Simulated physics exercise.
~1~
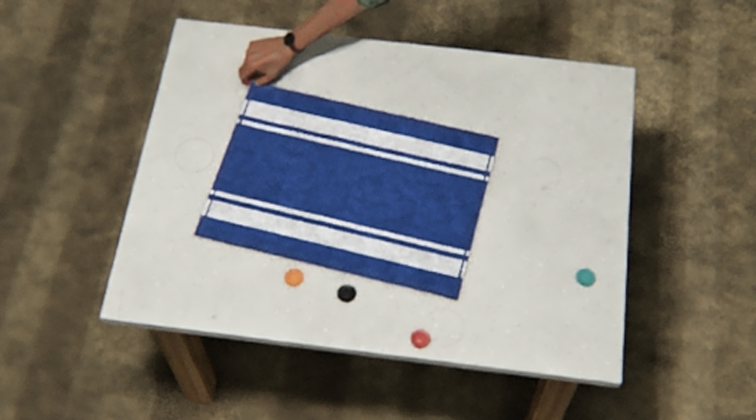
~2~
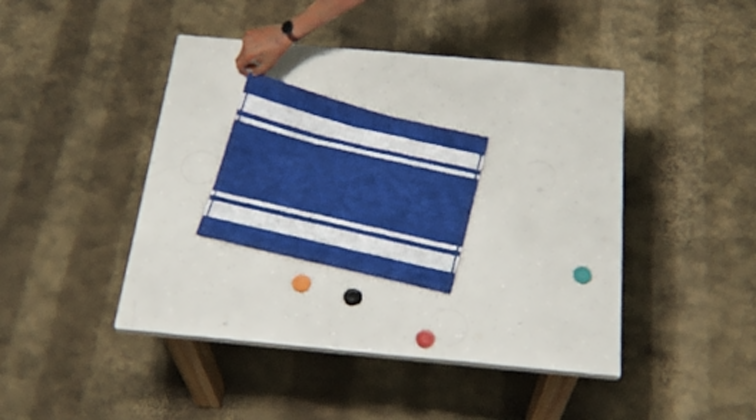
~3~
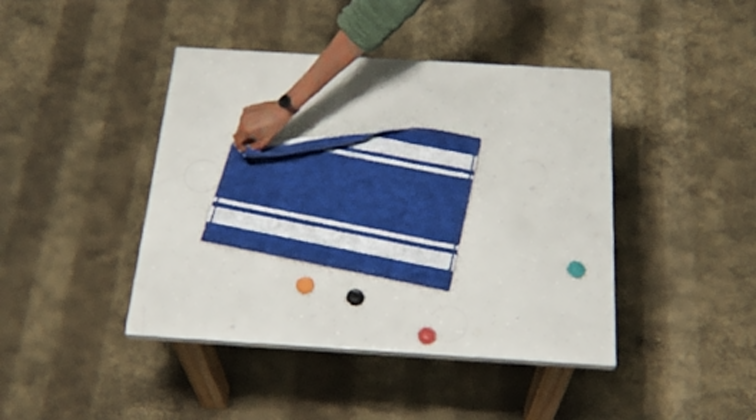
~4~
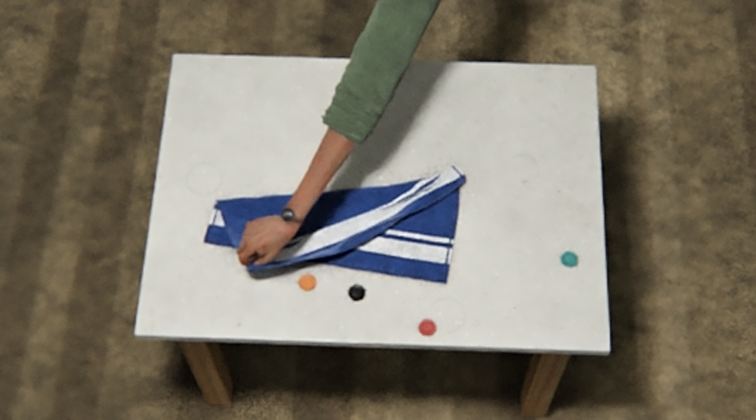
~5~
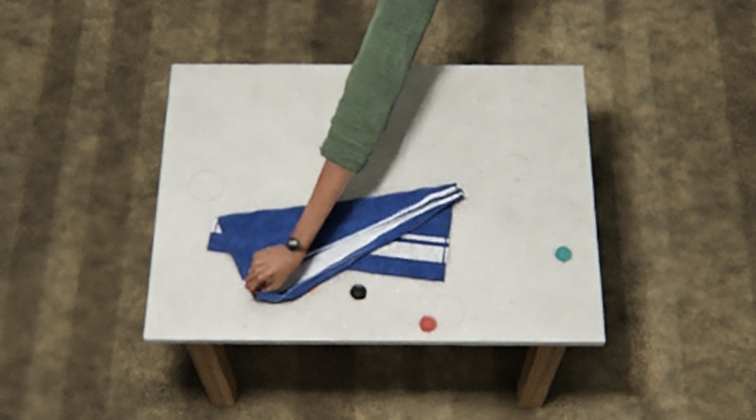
On a white table above a brown, streaky floor, a blue hand towel with white stripes lies flat, with an orange token, a black badge and a red disc below it and a teal badge off to the right. A hand wearing a dark watch pinches the towel's upper left corner and lifts it slightly. The arm, in a green sleeve, draws the corner down, folding the top edge over. It carries the corner across the towel and past its lower edge. Finally, the hand holds the bunched cloth over the orange token, while the other three pieces stay in view.
